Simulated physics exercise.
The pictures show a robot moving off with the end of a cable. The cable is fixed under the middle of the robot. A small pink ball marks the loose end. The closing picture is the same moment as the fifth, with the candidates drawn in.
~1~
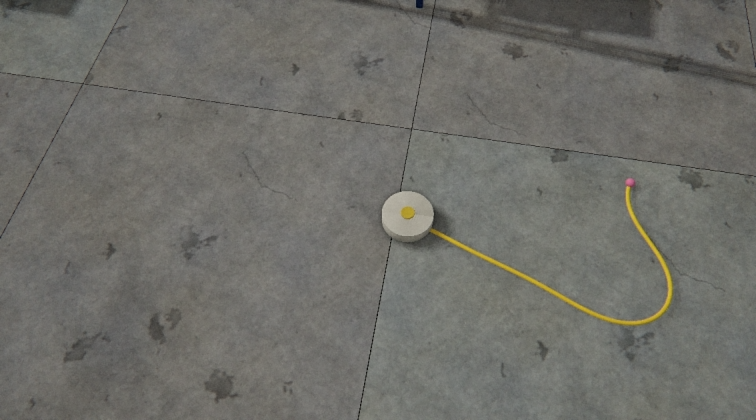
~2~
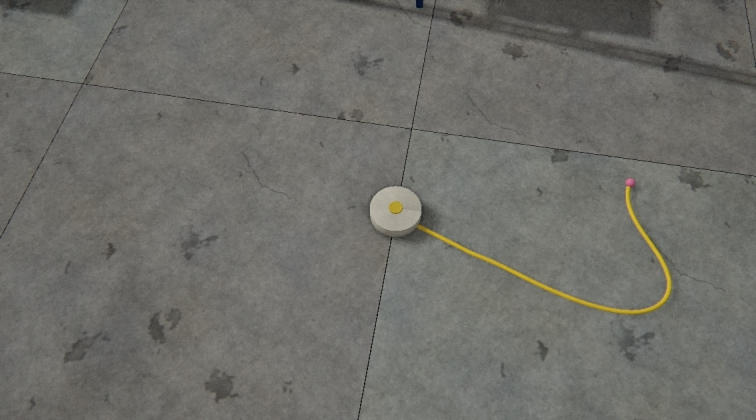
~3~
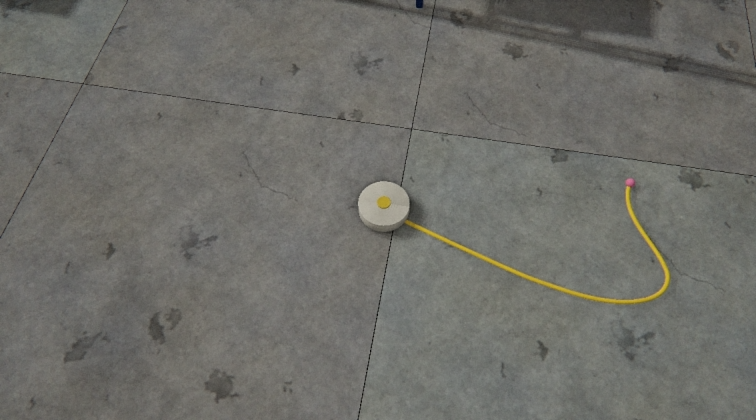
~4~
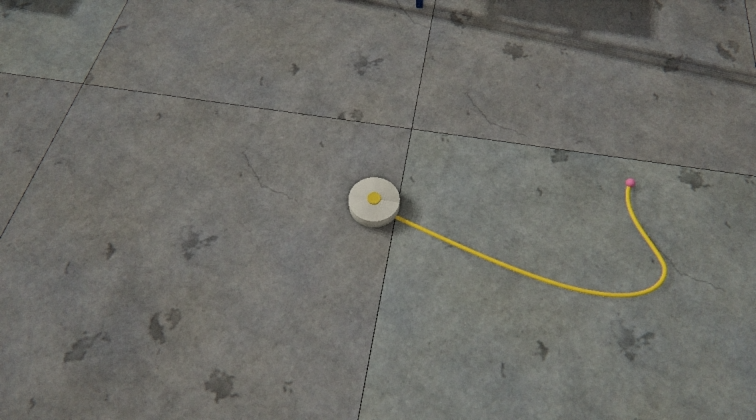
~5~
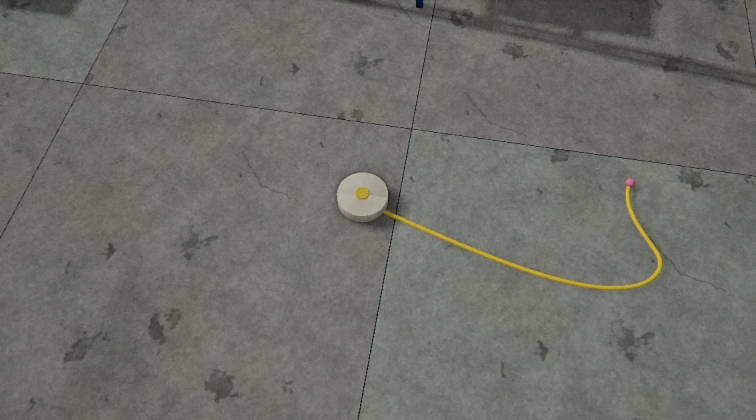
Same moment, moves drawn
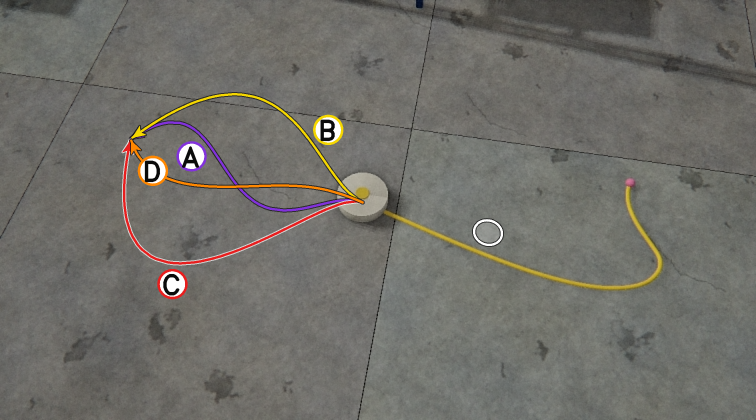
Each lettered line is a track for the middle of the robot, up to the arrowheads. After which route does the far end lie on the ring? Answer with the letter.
Choose route C.
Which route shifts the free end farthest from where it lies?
That is C.
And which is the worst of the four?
Route B.
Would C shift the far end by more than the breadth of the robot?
Yes.
On the marked copy, A from (363, 203) via (233, 179) to (131, 139); B from (363, 203) via (273, 105) to (132, 138); C from (363, 203) via (181, 263) to (130, 140); D from (363, 203) via (231, 187) to (131, 140); the ring at (488, 232).
Following C. Soon after the start, robot (233, 247), middle of the cable (449, 242), free end (629, 194).
Later, robot (123, 215), middle of the cable (330, 246), free end (533, 225).
In the end, robot (128, 134), middle of the cable (288, 224), free end (490, 230); the free end is on the ring.
As for the rest, A leaves the free end at (507, 214); B leaves the free end at (506, 190); D leaves the free end at (506, 212).
